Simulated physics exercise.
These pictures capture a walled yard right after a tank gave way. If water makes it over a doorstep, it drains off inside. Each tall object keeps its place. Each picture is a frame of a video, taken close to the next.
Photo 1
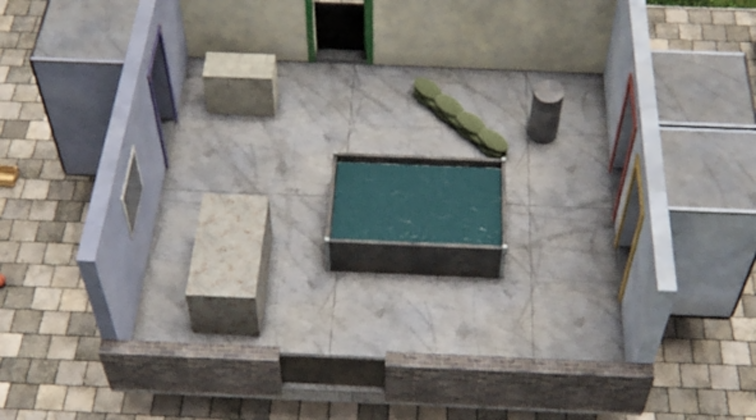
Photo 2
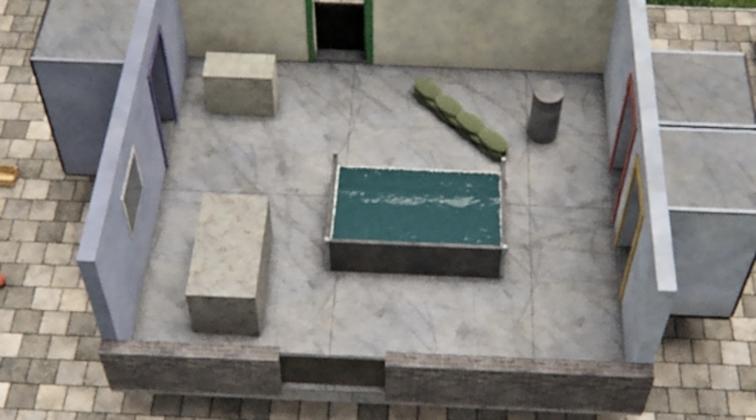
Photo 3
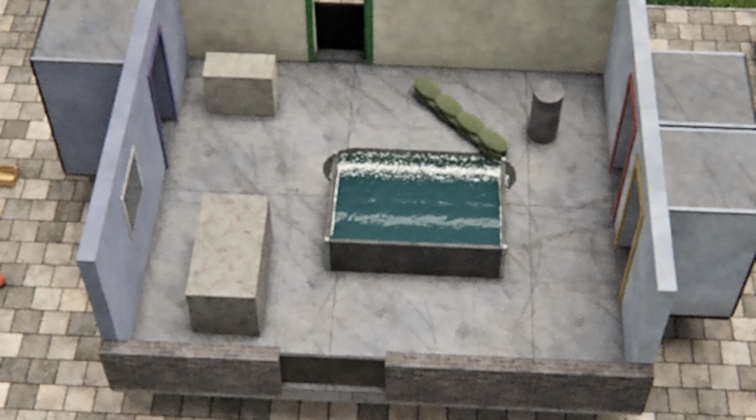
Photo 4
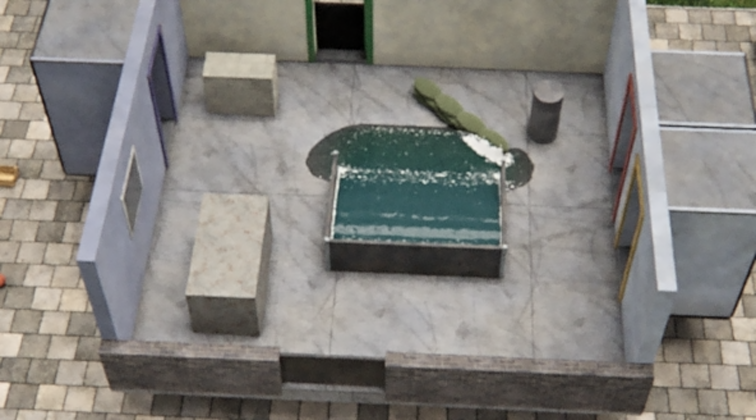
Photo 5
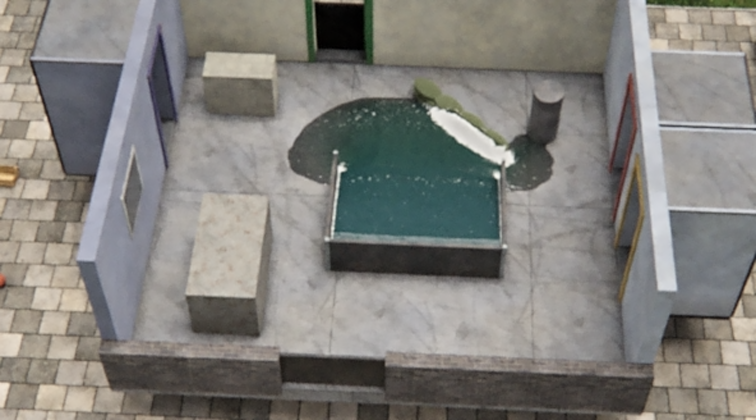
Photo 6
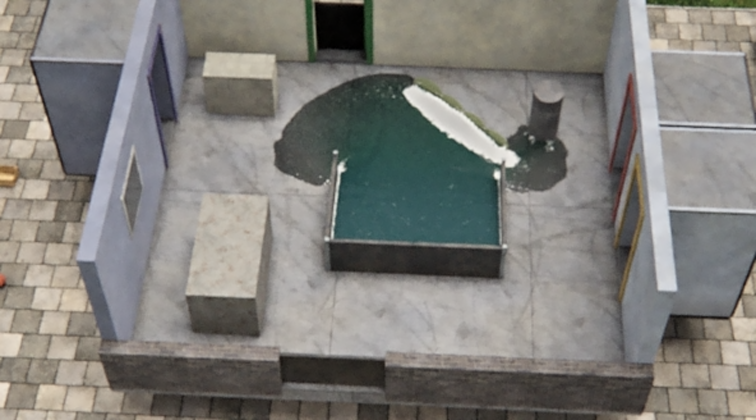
At first, a rectangular tank of dark green water stands whole and still in a walled yard with gray blocks, a green hedge and a short post. Then its far side opens and water pours out, spreading in a widening dark fan across the floor, foaming white along the hedge and surrounding the post's base.
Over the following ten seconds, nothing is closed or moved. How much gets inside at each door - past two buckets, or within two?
The red door within two, the green door past two, the blue door within two, the yellow door within two.
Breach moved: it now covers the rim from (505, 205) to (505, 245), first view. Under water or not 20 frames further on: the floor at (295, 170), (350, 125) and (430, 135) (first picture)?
Sequence: Spared / spared / spared.
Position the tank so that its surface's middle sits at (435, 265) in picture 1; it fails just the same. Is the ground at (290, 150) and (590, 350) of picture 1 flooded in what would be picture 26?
The first spot is inundated, the second left dry.
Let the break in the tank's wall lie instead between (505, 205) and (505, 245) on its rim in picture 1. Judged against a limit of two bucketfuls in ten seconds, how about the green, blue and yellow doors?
The green door falls short; the blue door falls short; the yellow door tops the limit.
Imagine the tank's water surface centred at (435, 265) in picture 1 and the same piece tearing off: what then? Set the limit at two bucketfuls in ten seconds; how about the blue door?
Result for blue: It doesn't reach it.
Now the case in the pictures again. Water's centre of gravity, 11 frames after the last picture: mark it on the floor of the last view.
The water's centre sits above (401, 147).
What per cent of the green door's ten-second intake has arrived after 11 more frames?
Roughly 50 per cent.
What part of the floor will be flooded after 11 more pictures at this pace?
Some 40 in a hundred.
A moment on, water covers 30 % of the floor; the red door not reached, the green door over two buckets in, the blue door not reached, the yellow door not reached.
Next, water covers 40 % of the floor; the red door wet at the sill, nothing in, the green door far over two buckets in, the blue door not reached, the yellow door not reached.
Then, water covers 50 % of the floor; the red door wet at the sill, nothing in, the green door far over two buckets in, the blue door wet at the sill, nothing in, the yellow door wet at the sill, nothing in.
Later, water covers 80 % of the floor; the red door wet at the sill, nothing in, the green door far over two buckets in, the blue door wet at the sill, nothing in, the yellow door wet at the sill, nothing in.
In the end, water covers 95 % of the floor; the red door wet at the sill, nothing in, the green door far over two buckets in, the blue door wet at the sill, nothing in, the yellow door wet at the sill, nothing in.
